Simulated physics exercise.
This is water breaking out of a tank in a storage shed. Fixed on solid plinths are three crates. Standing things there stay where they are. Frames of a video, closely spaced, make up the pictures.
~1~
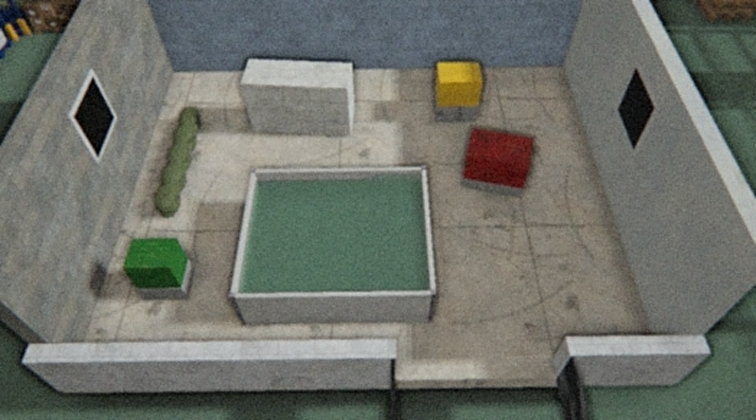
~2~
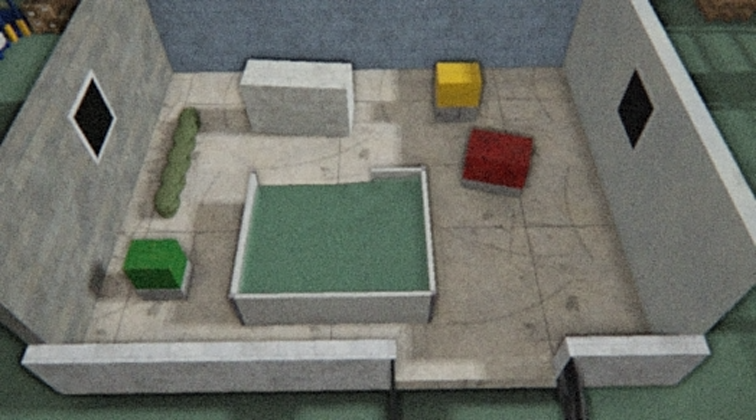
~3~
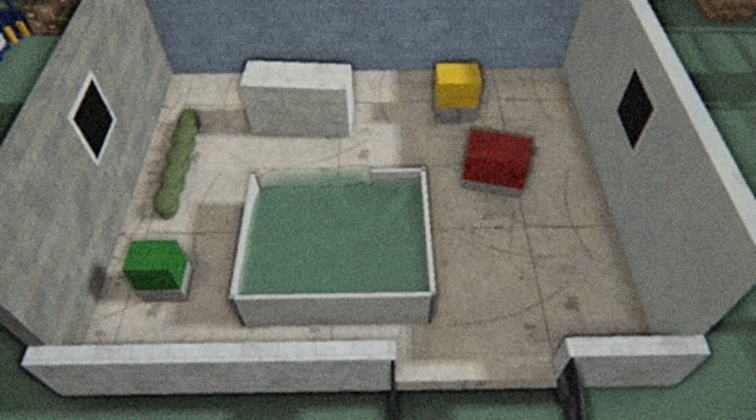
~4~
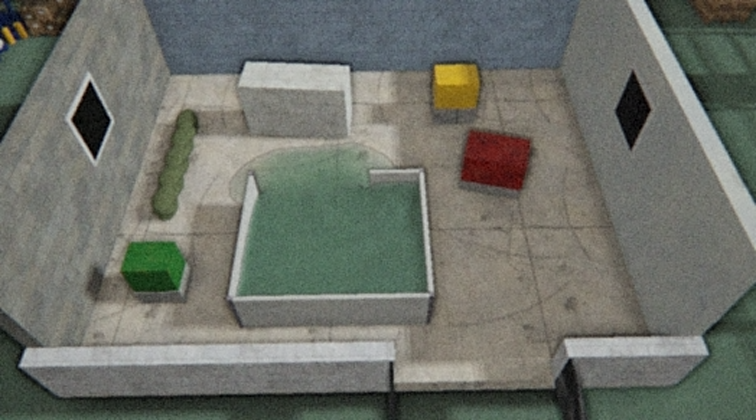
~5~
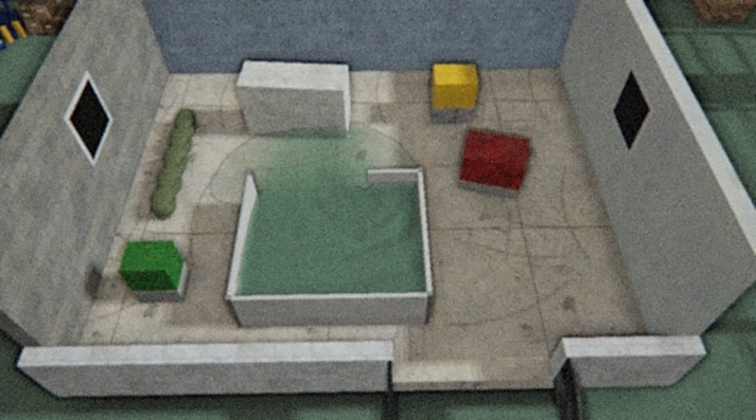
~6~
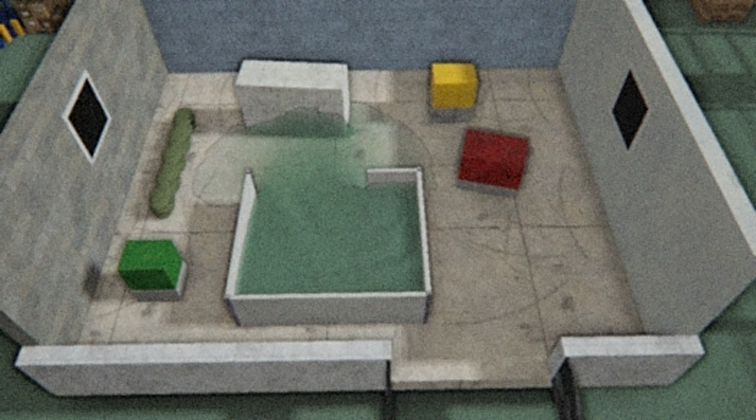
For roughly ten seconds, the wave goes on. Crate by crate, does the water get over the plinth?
At the end, green crate: Dry. Red crate: Dry. Yellow crate: Dry.
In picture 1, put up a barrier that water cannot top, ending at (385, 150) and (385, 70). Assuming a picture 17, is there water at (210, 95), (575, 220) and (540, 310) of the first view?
One by one: Soaked, spared, spared.
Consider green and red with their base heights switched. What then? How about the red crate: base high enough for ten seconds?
Note: Red crate is left dry.
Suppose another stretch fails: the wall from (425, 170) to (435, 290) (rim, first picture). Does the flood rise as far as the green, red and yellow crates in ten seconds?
Result: Green crate is not reached; red crate is swamped; yellow crate is not reached.
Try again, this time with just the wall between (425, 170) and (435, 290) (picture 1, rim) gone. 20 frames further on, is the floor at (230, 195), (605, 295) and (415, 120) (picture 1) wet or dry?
Unwetted / soaked / soaked.
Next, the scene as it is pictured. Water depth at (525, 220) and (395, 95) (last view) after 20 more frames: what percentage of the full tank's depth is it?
In order: About 0 and 6 percent.
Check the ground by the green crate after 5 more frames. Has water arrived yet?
Green: Still dry.
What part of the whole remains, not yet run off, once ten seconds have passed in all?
I reckon around 96 in a hundred.
A moment on, water covers 25 % of the floor; the green crate not reached, the red crate water round its plinth, the yellow crate water round its plinth.
Next, water covers 40 % of the floor; the green crate not reached, the red crate water round its plinth, the yellow crate water round its plinth.
Then, water covers 65 % of the floor; the green crate water round its plinth, the red crate water round its plinth, the yellow crate water round its plinth.
Later, water covers 95 % of the floor; the green crate water round its plinth, the red crate water round its plinth, the yellow crate water round its plinth.
In the end, water covers 95 % of the floor; the green crate stayed above the water, the red crate stayed above the water, the yellow crate stayed above the water.
